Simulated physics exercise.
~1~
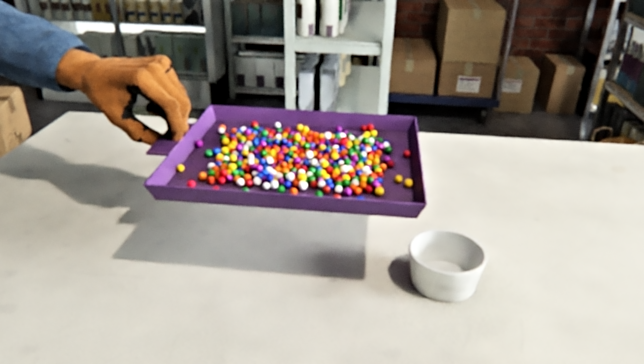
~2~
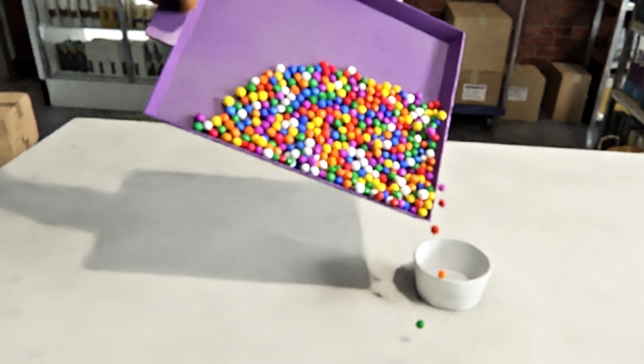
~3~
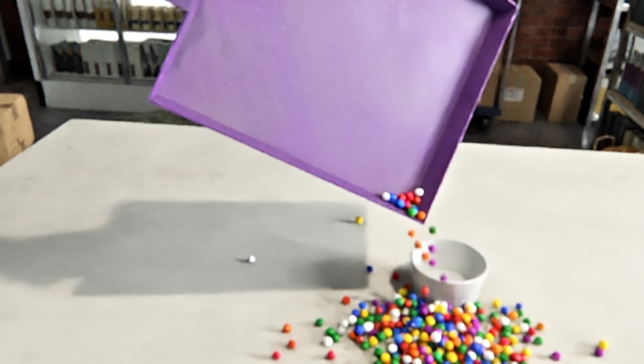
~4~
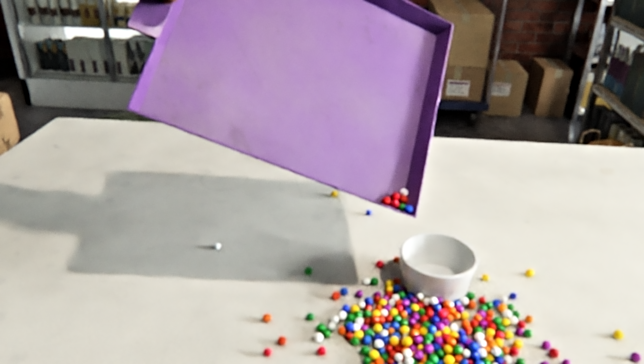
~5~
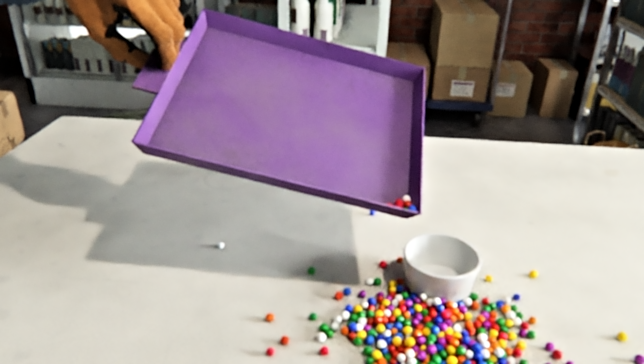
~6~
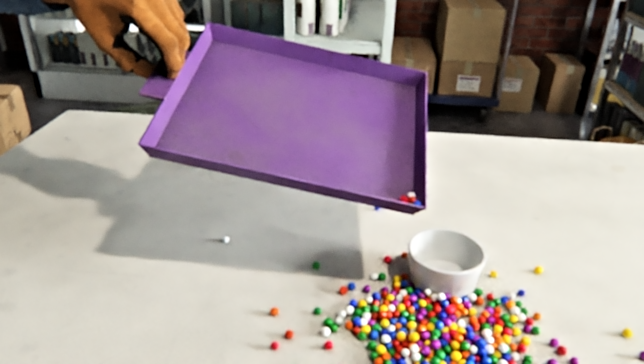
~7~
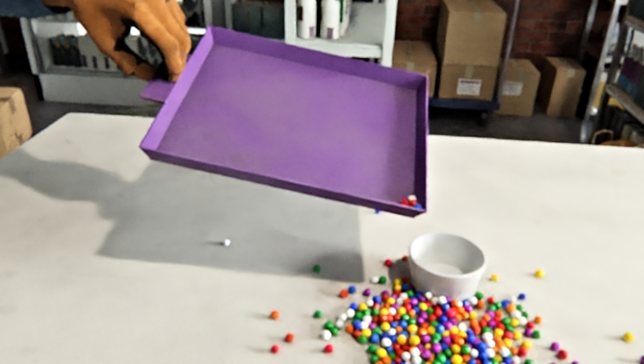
On a pale tabletop, a hand tipped a purple tray of colourful beads toward a small white dish, but they spilled into a scattered pile in front of it; the tray then tilted partway back, nearly empty, with a few beads at its corner.
